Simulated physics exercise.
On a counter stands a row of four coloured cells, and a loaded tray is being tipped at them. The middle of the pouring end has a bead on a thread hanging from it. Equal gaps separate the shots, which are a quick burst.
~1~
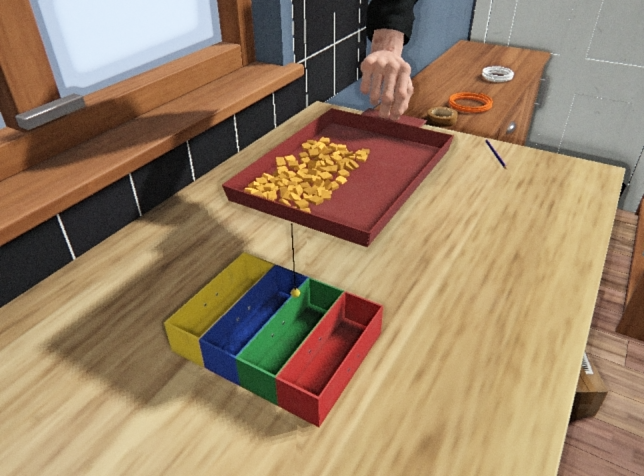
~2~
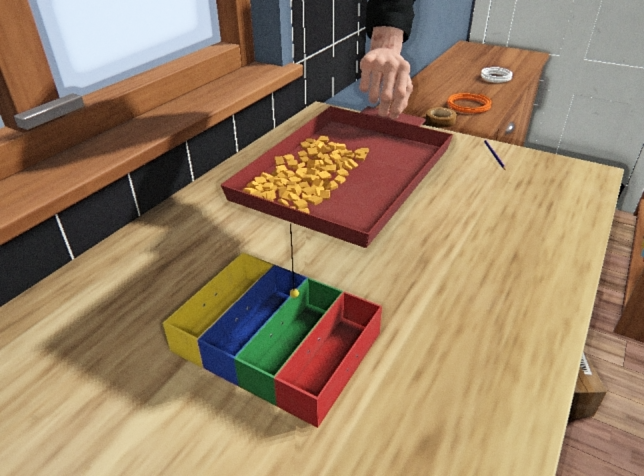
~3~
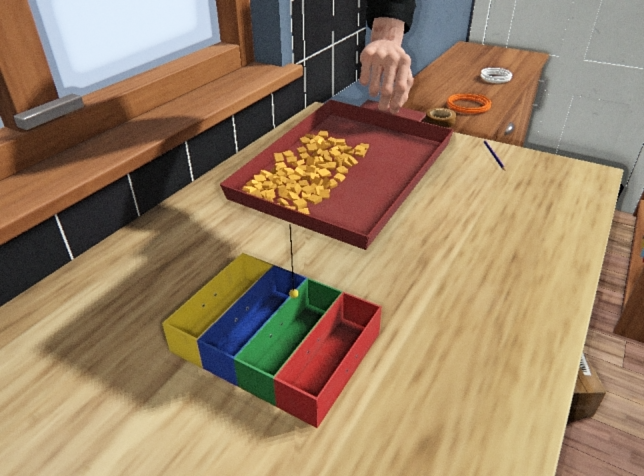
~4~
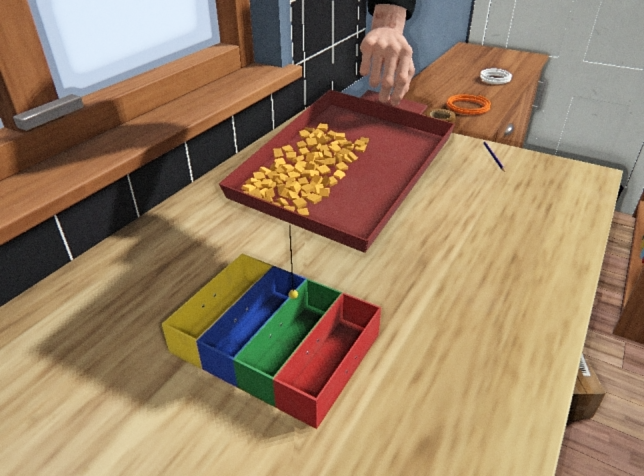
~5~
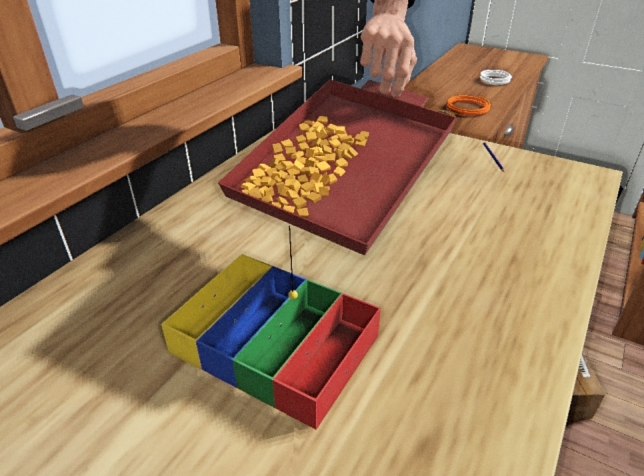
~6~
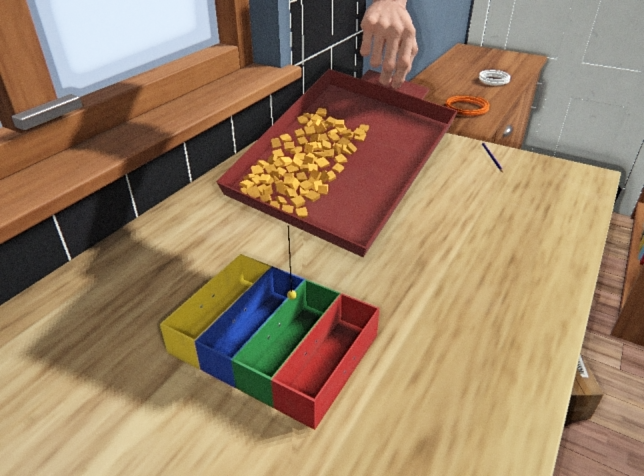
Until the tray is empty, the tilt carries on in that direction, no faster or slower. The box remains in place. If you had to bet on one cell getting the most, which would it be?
I would bet on the red one.
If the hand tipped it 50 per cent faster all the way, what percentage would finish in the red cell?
Something like 70 percent, give or take.
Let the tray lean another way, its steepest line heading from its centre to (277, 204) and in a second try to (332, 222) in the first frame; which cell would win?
First aim: The cell in yellow. Second aim: The red cell.
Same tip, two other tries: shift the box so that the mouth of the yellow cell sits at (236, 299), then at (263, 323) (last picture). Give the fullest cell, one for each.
Try one: The red one; try two: The green cell.
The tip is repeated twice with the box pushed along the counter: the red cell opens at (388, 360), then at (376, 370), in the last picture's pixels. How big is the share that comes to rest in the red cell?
About 0 per cent first, then about 10 per cent.
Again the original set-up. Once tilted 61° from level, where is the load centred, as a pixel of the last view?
Around (329, 225).
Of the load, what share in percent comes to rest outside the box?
I'd say roughly 10 per cent of the load.
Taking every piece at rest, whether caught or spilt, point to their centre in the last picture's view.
Centre at rest: Close to (338, 354).
Soon after the last picture, tray tipped steeply; all on the tray.
A little later, tray tipped past a quarter turn; most on the tray; a stray few in the red cell; a stray few in the green cell; a small part falling or outside the box.
Later still, tray tipped past a quarter turn; about two thirds in the red cell; a small part in the green cell; a small part falling or outside the box.
At rest, tray tipped past a quarter turn; about two thirds in the red cell; a small part in the green cell; none in the blue cell; none in the yellow cell; a small part outside the box.
